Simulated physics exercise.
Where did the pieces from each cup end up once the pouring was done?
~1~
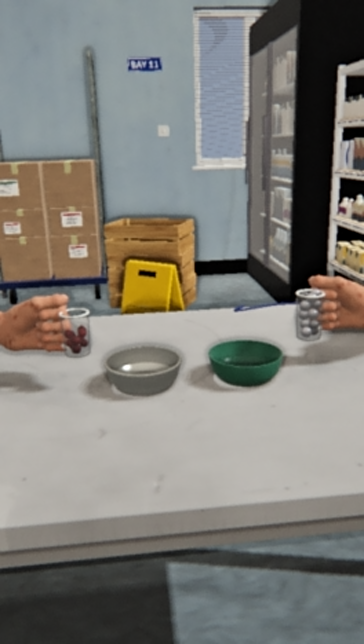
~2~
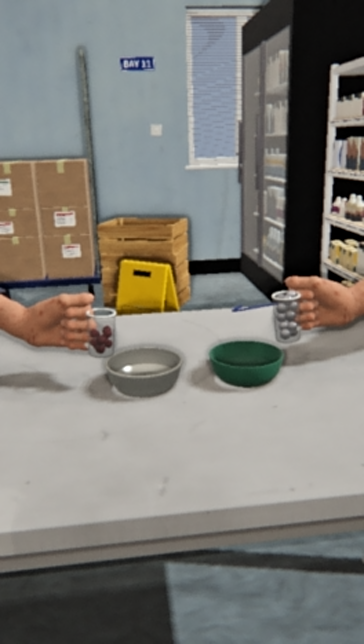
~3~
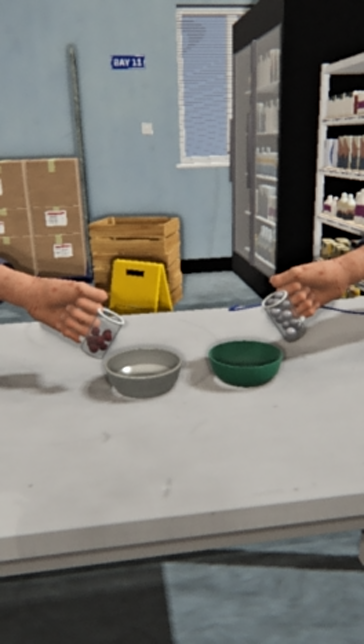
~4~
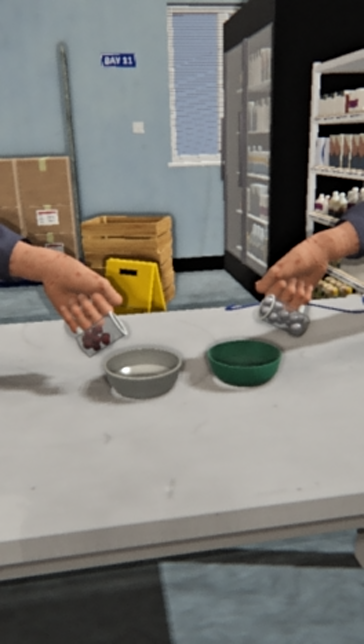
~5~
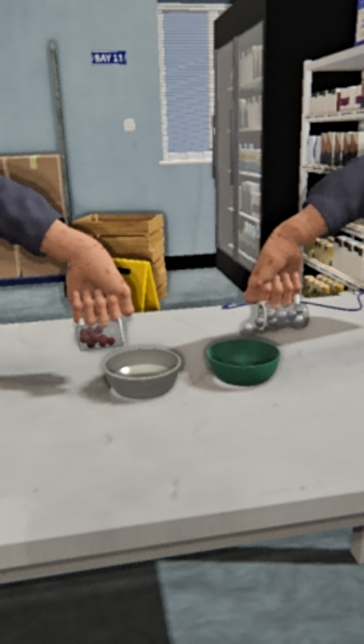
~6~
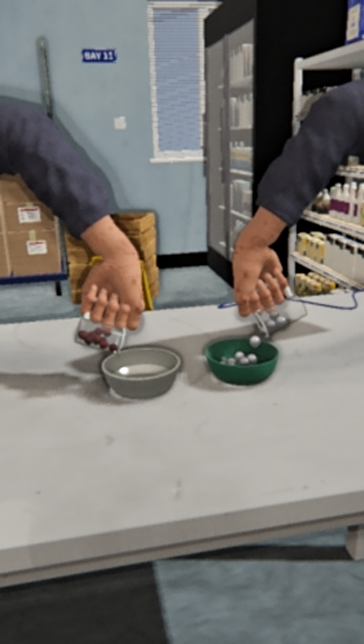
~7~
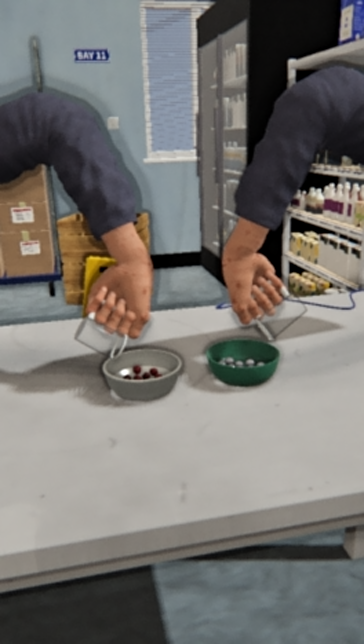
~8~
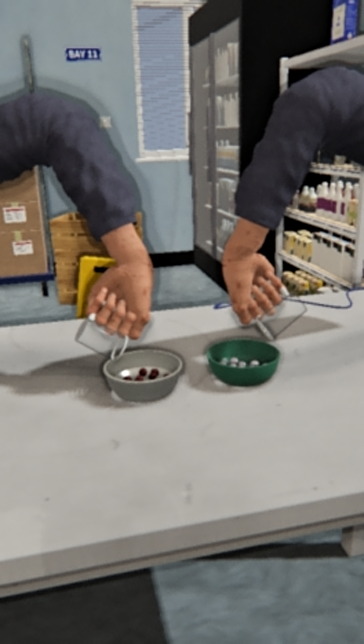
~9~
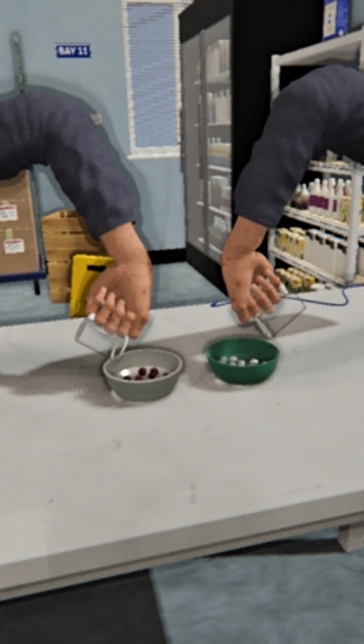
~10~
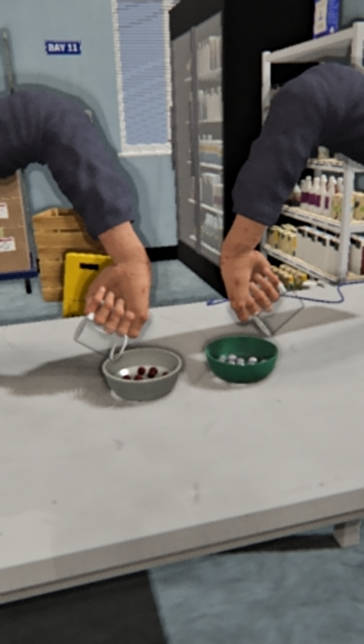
The dark red pieces all ended up in the gray bowl on the left, and the silvery balls all ended up in the green bowl on the right, with none spilled on the table.
